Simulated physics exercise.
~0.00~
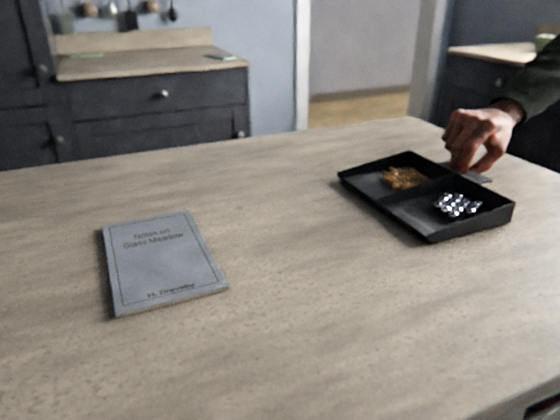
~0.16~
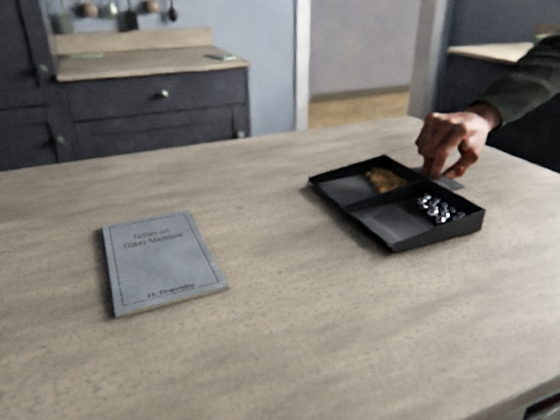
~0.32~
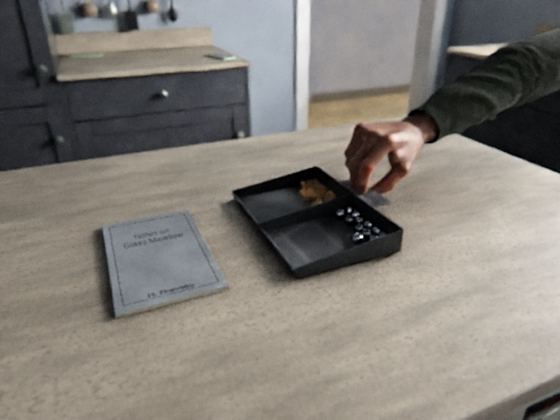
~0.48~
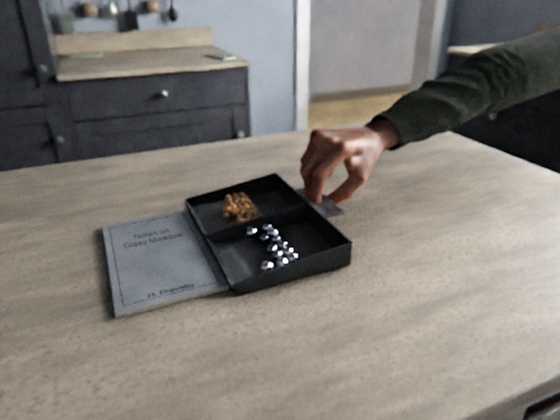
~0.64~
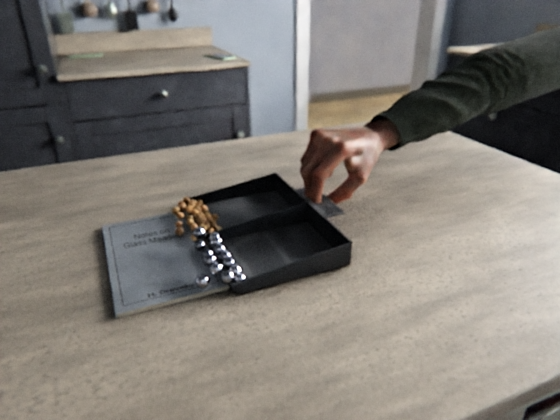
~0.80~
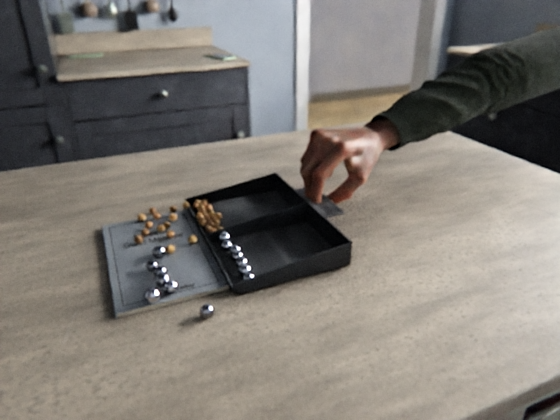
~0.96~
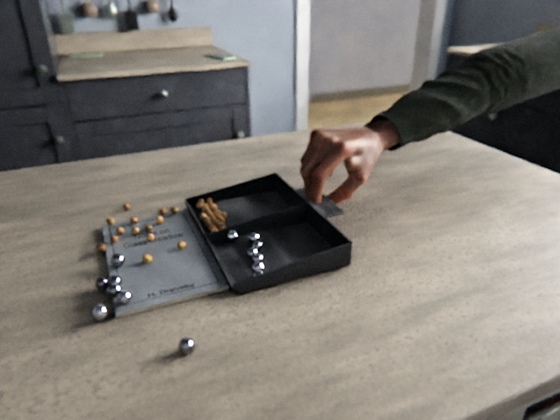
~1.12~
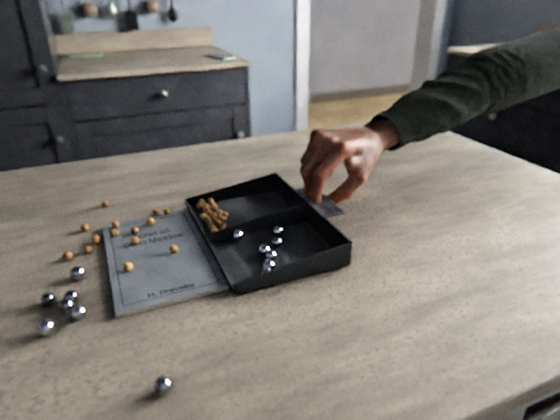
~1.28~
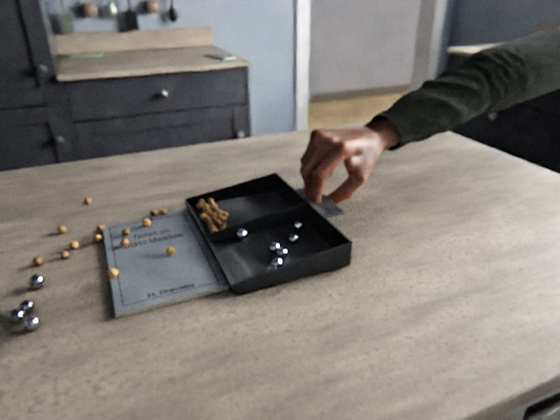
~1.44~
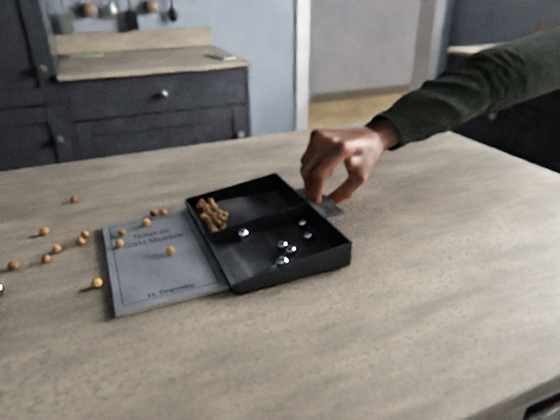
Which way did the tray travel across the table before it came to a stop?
The tray travelled to the left, with the hand at its far side, until it reached the thin grey book.
